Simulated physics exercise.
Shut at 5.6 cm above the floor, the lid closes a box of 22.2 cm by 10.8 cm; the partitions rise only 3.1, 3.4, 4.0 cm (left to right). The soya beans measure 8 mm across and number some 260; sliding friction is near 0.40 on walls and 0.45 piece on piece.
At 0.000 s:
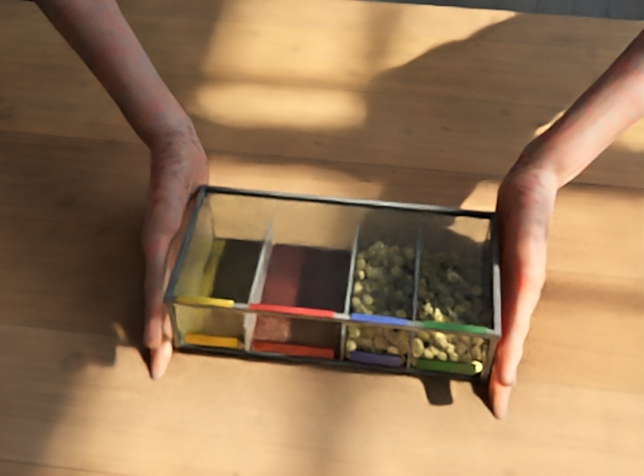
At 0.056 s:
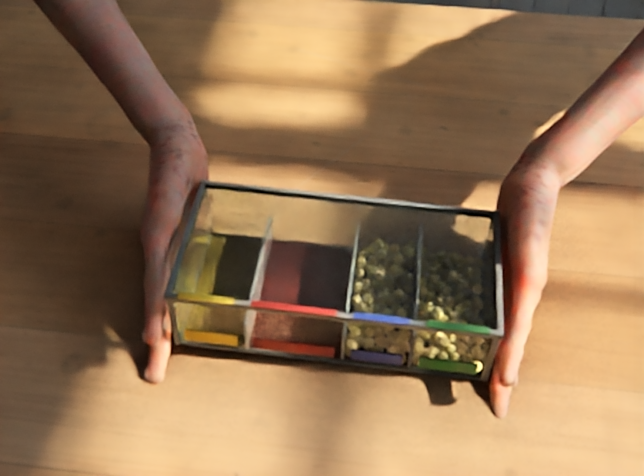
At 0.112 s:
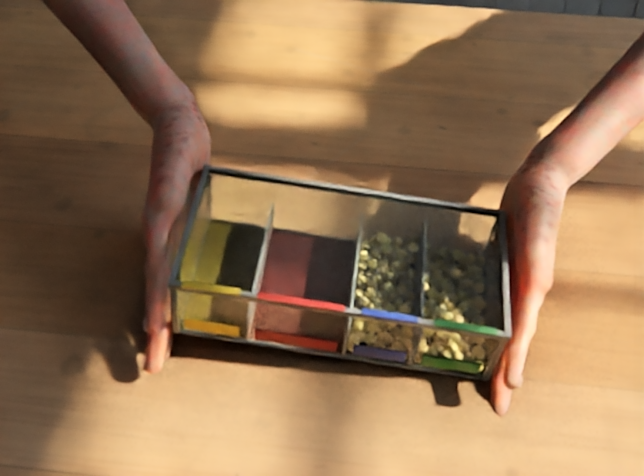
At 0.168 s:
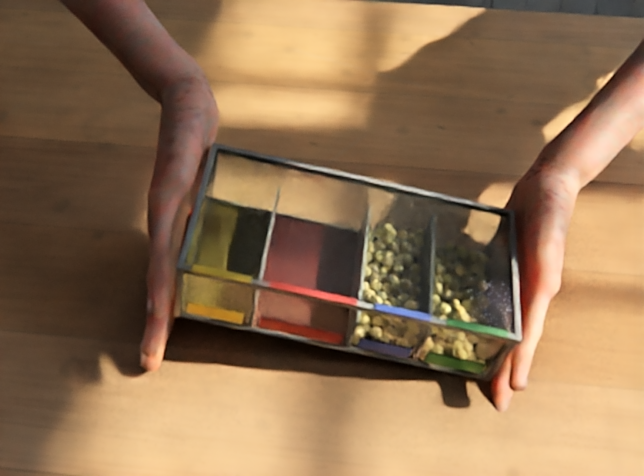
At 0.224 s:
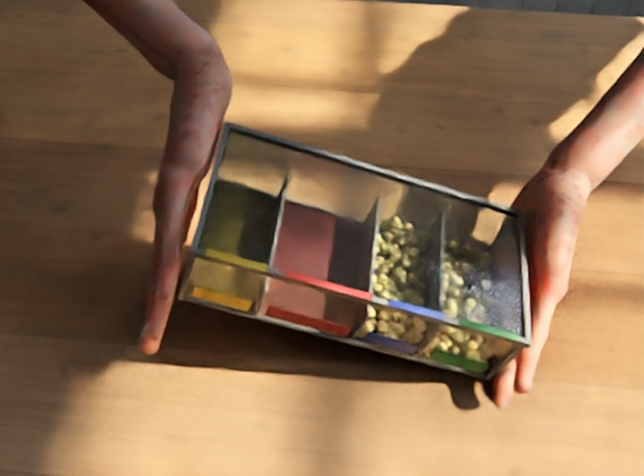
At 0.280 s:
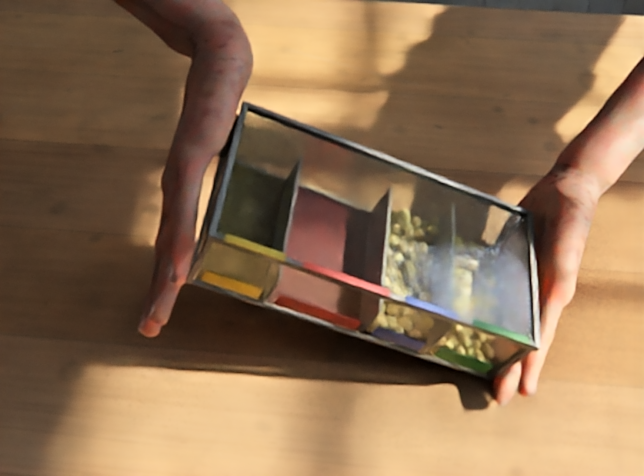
Two hands tilt a glass-sided box above a sunlit wooden surface streaked with shadow, seen from above by a still camera. Its four compartments, edged yellow, red, blue and green from left to right, show dark yellowish and reddish sections on the left and pale beans on the right. The left hand raises its end steadily, leaving the right front corner lowest.
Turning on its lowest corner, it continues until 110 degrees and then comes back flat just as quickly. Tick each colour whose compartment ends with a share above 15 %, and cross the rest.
Red compartment: Cross. Blue compartment: Tick. Green compartment: Tick. Yellow compartment: Cross.
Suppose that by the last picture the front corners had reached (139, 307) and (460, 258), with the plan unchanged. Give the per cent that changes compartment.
Estimate: Near 75 %.
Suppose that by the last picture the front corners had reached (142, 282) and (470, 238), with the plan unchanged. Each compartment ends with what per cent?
Red = 10 %, blue = 10 %, green = 30 %, yellow = 50 %.
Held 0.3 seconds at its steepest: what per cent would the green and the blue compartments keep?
Green keeps 80% and blue keeps 20%.
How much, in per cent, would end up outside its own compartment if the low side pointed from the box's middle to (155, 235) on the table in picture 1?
65 %.
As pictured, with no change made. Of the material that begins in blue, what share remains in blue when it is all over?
Around 50 %.
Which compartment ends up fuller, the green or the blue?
The larger amount is in the green one.
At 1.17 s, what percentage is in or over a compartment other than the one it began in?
At that time I'd say around 15 per cent.
Then, at 1.17 s, tilt 109 degrees; blue 30 %, green 70 %.
Then, at 1.76 s, tilt 48 degrees; blue 25 %, green 75 %.
After 2.41 s, tilt 0 degrees; blue 25 %, green 75 %.
In the end, at 3.0 s, red 0 %, blue 25 %, green 75 %, yellow 0 %.
